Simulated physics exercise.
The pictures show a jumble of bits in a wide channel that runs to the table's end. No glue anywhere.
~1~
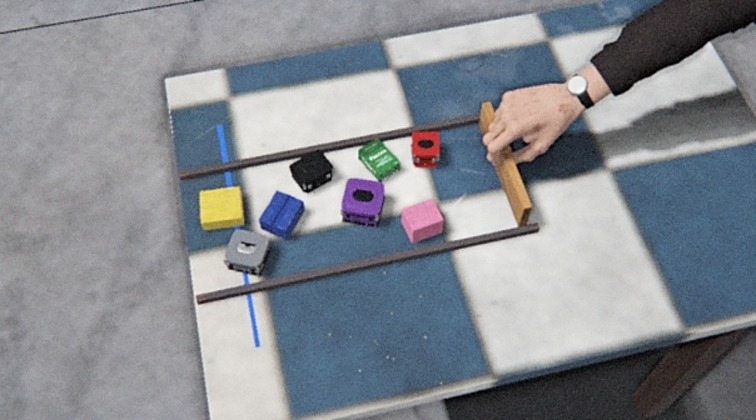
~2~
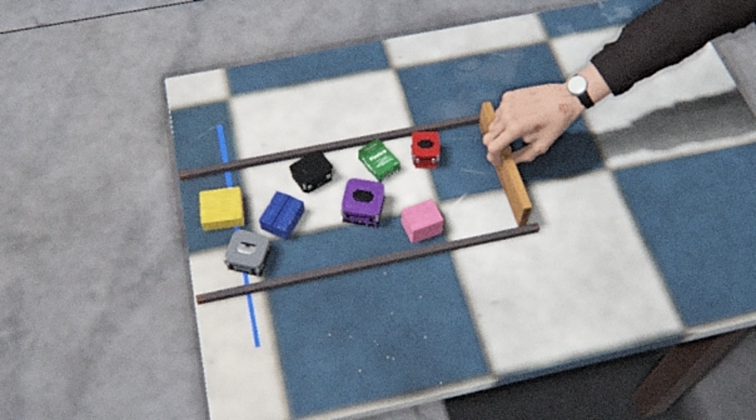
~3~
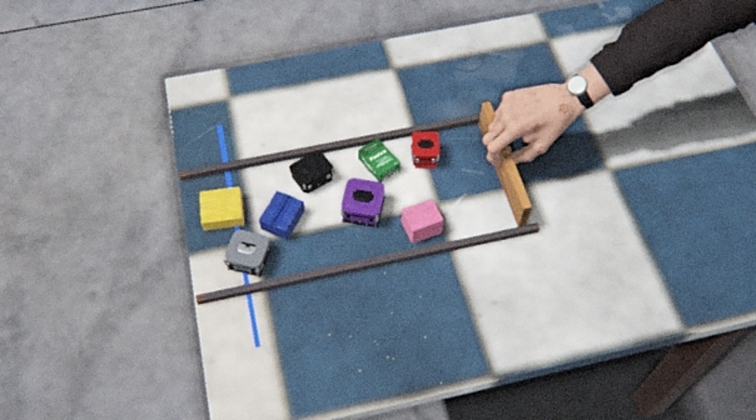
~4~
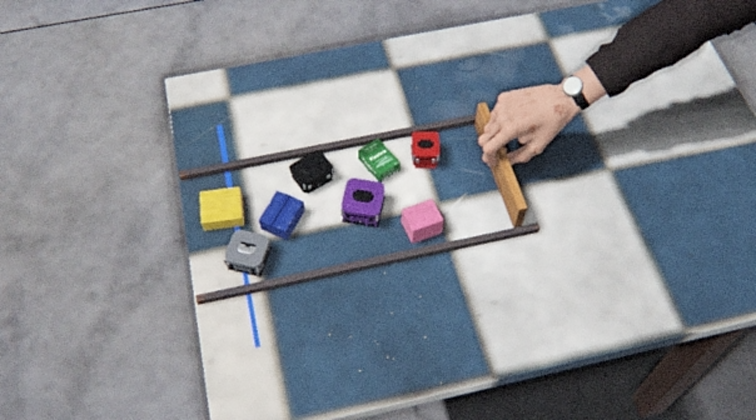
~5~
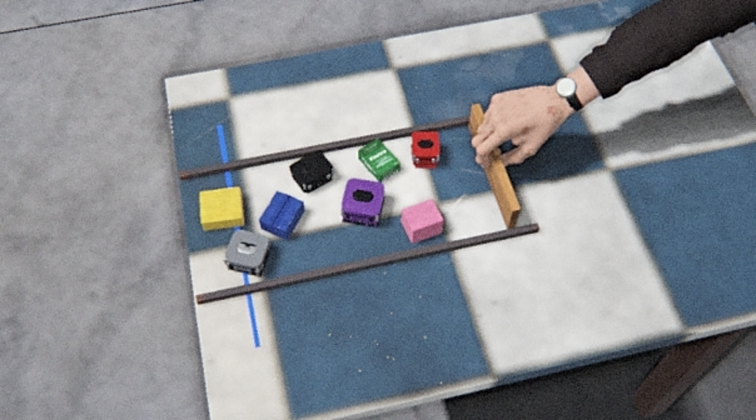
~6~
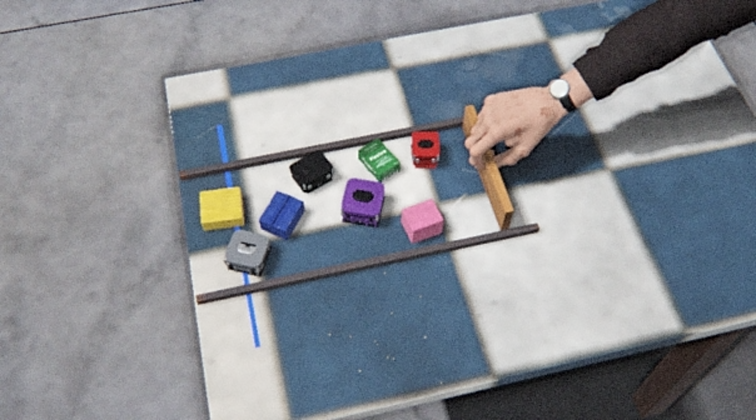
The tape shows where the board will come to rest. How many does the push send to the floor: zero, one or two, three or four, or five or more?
Outcome: The number that fall off is three or four.
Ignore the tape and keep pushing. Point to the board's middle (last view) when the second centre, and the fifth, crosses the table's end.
First at (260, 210), next at (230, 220).
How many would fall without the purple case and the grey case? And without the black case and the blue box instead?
The counts: 2 and 1.
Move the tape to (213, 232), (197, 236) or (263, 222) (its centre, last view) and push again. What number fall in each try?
Down on the floor: 5, 8 and 1.
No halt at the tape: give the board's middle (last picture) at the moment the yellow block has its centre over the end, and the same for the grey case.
For the yellow block at (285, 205), for the grey case at (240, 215).
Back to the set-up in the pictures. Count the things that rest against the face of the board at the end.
In contact: 3.
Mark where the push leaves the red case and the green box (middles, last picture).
First (217, 192), then (190, 191).
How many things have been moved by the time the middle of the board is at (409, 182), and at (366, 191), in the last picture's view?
At the one place 3, at the other 5.
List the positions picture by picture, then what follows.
Yellow block (222, 209); grey case (248, 253); blue box (282, 215); board (504, 163); tape (237, 227), in the first picture.
Grey case (248, 253); pink block (422, 221), in the second picture.
Blue box (282, 215); board (504, 163), in the third picture.
Yellow block (222, 209); purple case (363, 203), in the fourth picture.
Grey case (248, 253); black case (312, 173), in the fifth picture.
Yellow block (222, 209); grey case (248, 253); blue box (282, 215); board (486, 167); tape (237, 227), in the sixth picture.
Soon after, none off yet; yellow block at rest near (222, 209); grey case at rest near (248, 253); blue box at rest near (282, 215).
At rest, the number that fall off is three or four; fallen, black case, blue box and yellow block.
